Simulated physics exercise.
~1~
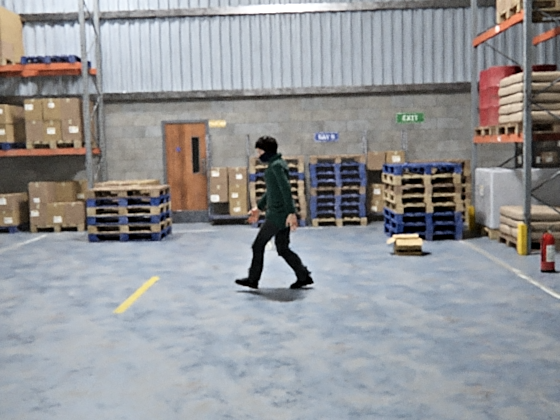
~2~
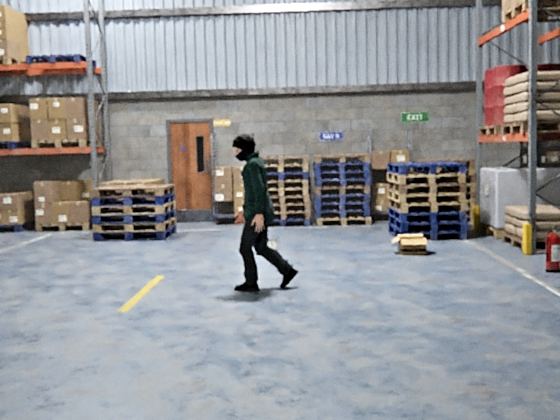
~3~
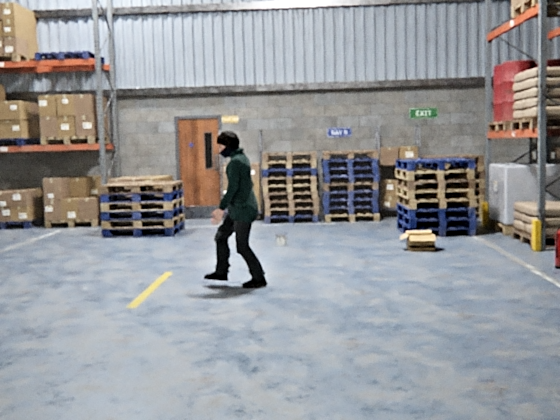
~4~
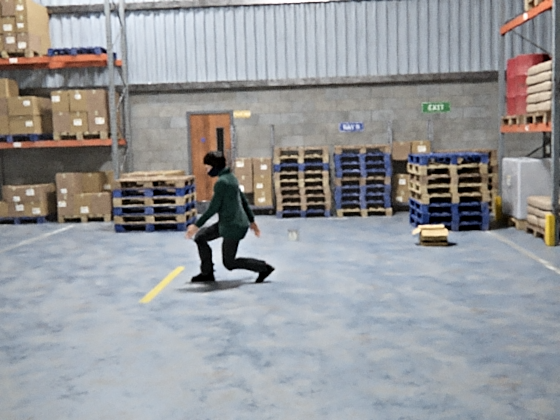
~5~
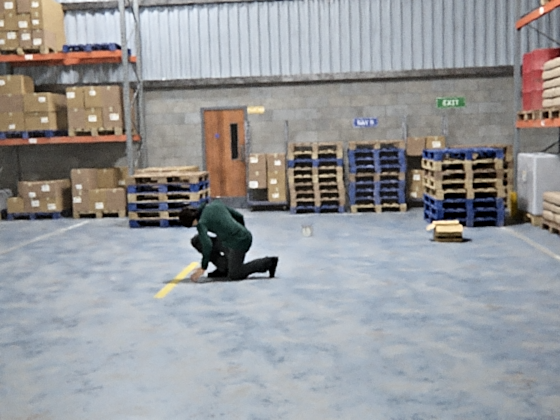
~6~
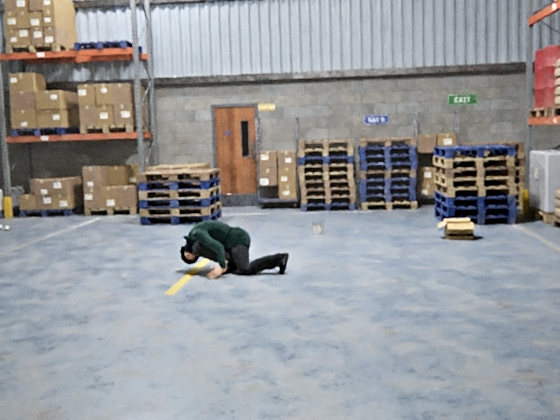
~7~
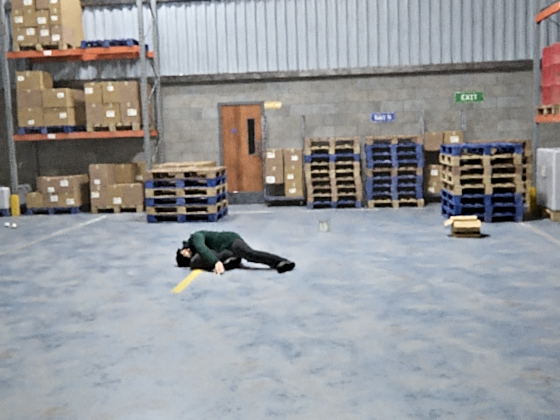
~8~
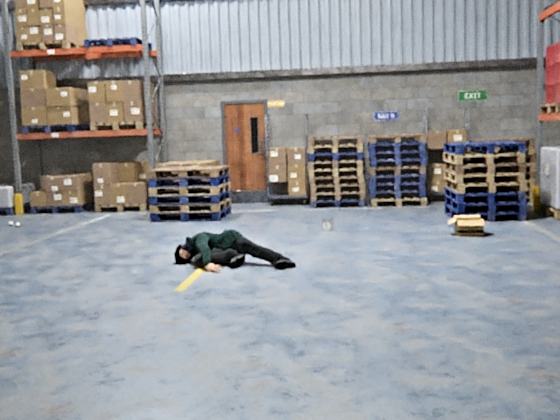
A person in a dark green top and black head covering walked left across a warehouse floor, sank to their knees beside a yellow floor line, bent forward, and ended up lying on their side, head just past the line.
